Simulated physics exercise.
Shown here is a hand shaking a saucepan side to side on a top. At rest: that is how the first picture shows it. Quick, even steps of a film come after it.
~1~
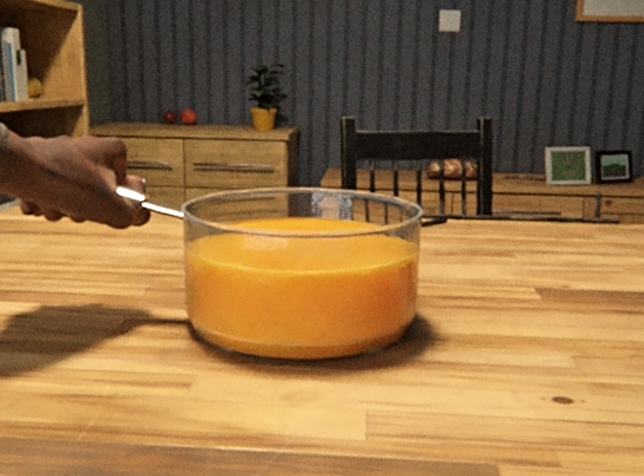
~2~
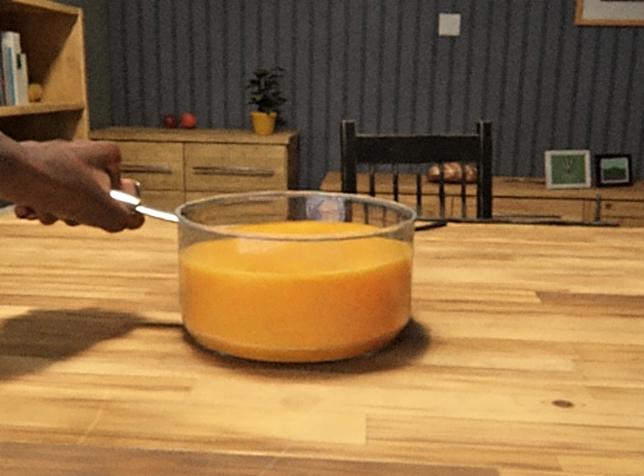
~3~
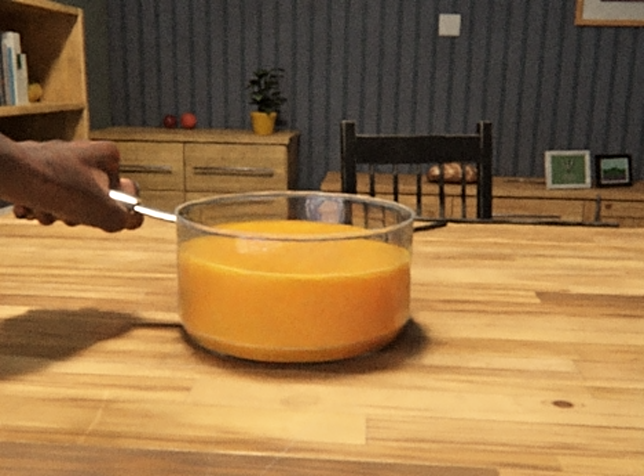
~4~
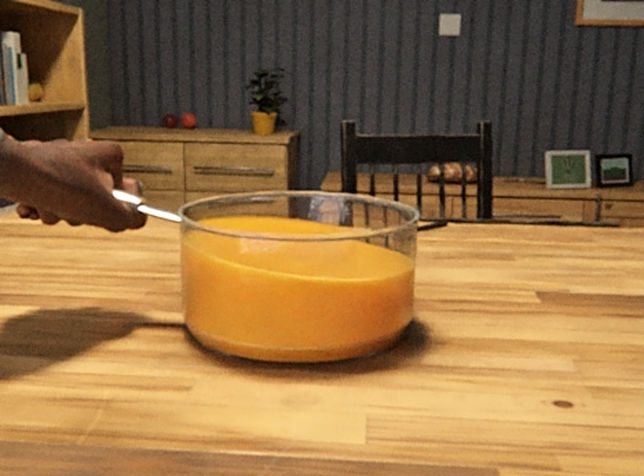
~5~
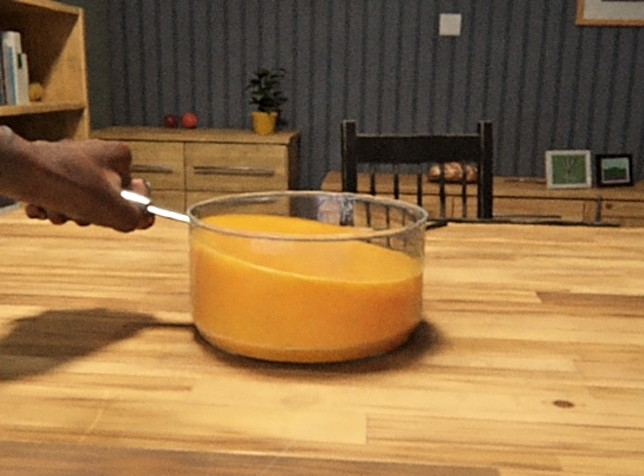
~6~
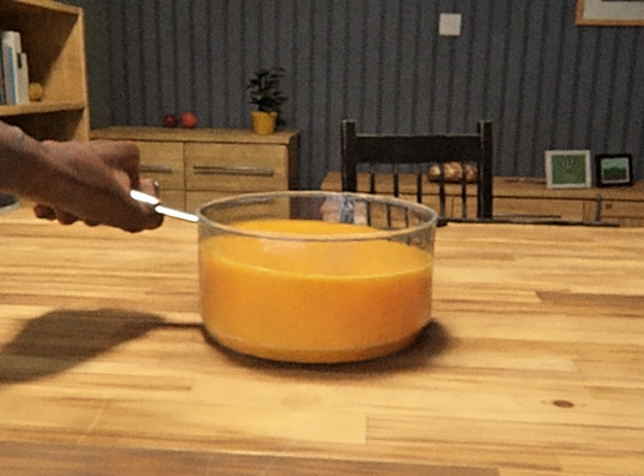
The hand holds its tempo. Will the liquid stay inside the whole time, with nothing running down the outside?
No, some of it gets out.
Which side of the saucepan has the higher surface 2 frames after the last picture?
To the right end.
A moment on, the highest wave so far goes over the rim.
When it is over, the highest wave so far goes over the rim; some is on the top.
